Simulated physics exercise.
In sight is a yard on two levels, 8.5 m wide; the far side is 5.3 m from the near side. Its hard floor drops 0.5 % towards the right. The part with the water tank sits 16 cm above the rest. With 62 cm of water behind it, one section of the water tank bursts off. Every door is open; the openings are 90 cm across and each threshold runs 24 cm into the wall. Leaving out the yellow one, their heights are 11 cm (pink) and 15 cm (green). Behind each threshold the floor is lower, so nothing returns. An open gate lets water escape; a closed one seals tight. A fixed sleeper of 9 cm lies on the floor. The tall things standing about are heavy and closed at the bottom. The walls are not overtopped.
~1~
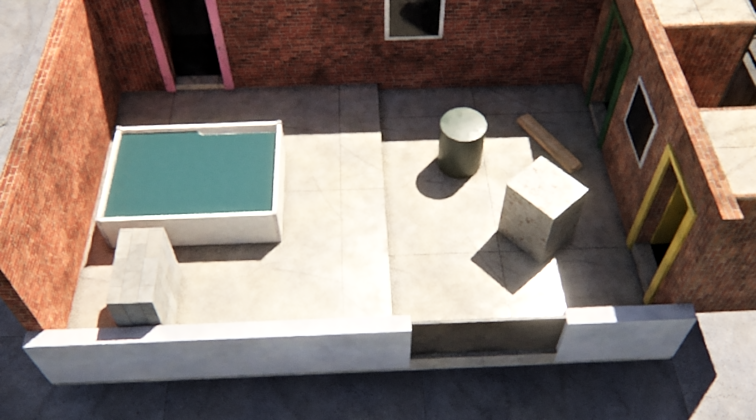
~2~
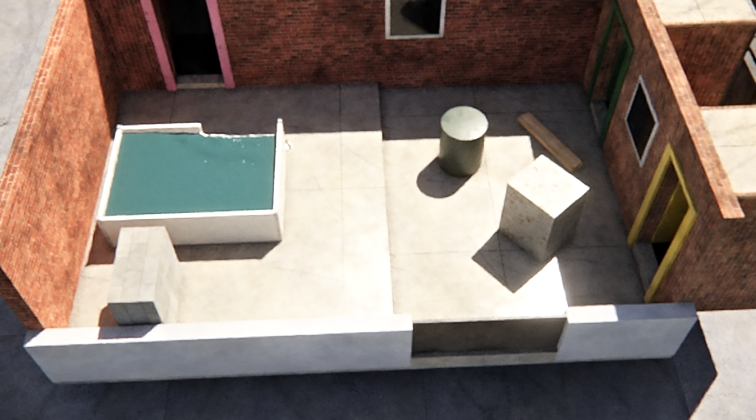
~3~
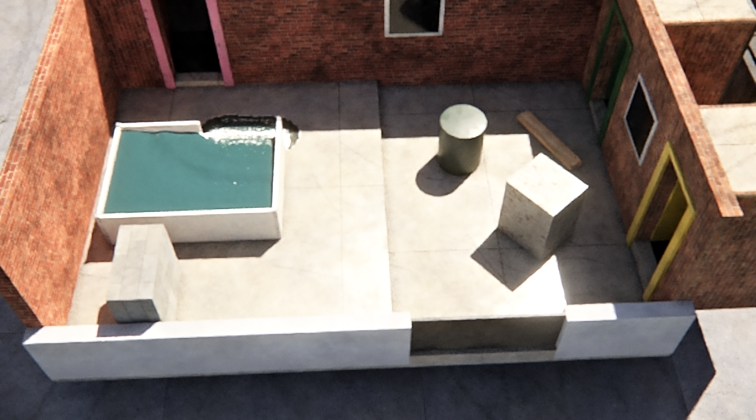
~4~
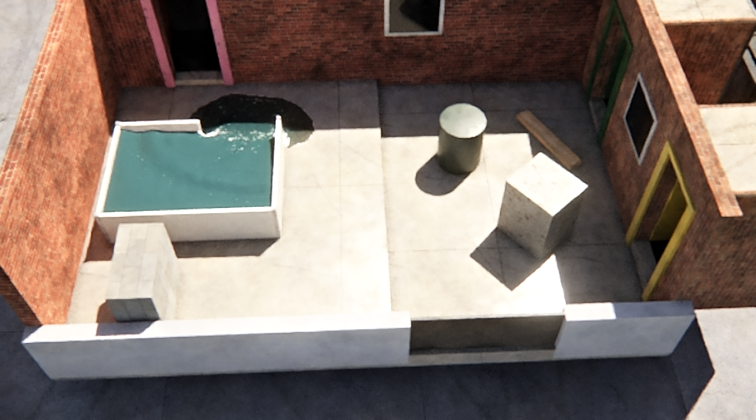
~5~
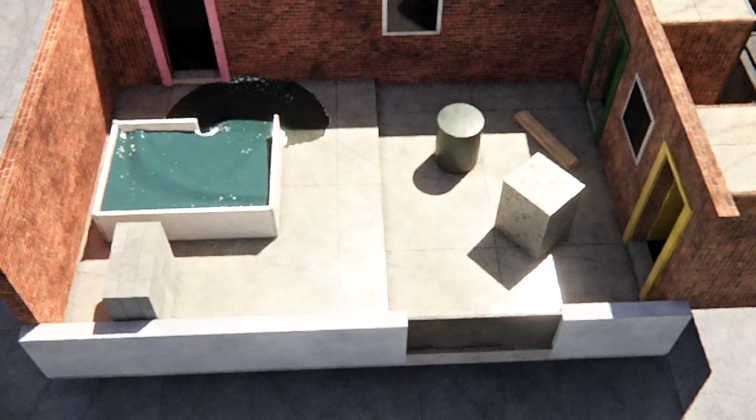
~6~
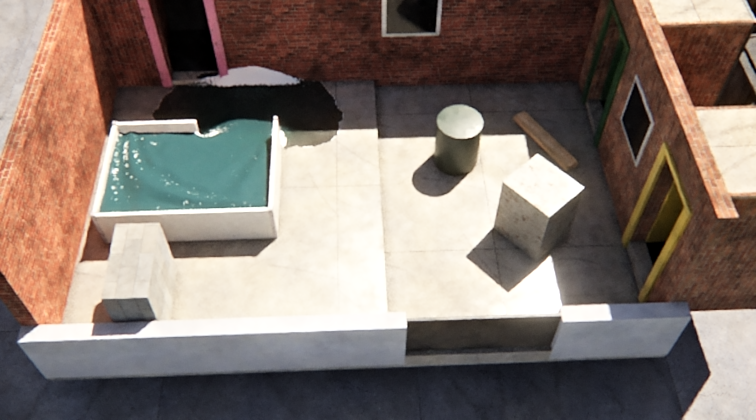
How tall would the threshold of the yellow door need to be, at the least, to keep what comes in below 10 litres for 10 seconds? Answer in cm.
About 6.5 cm.
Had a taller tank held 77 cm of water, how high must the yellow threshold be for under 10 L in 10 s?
About 8.5 cm.
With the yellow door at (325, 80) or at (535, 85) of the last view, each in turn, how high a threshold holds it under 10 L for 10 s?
Roughly 24 and 13.5 cm.
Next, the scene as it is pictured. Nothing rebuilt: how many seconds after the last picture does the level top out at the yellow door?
Around 9.0 s.
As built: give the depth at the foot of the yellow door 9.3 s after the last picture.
About 9.5 cm.
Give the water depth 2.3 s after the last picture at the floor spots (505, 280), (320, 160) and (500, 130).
About 0, 0 and 6 cm.
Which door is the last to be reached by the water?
Last comes the yellow one.
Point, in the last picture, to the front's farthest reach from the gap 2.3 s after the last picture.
At about (578, 84).
Then, 0.7 s after the last picture water covers 15 % of the floor, deepest (44 cm) near (257, 92); it has not reached the yellow door.
Then, 2.3 s after the last picture water covers 40 % of the floor, deepest (30 cm) near (247, 93); it has not reached the yellow door.
Then, 9.3 s after the last picture water covers 85 % of the floor, deepest (14 cm) near (649, 332); 9 cm at the yellow door, 0 litres in over its 20 cm threshold.
At the yellow door as built, the water peaked near 10 cm, 9.1 s after the last picture.
With a threshold of 6 cm, 13 litres would have come in within the 10 s; with 7 cm, 8 litres. So under 10 litres takes about 6.5 cm.
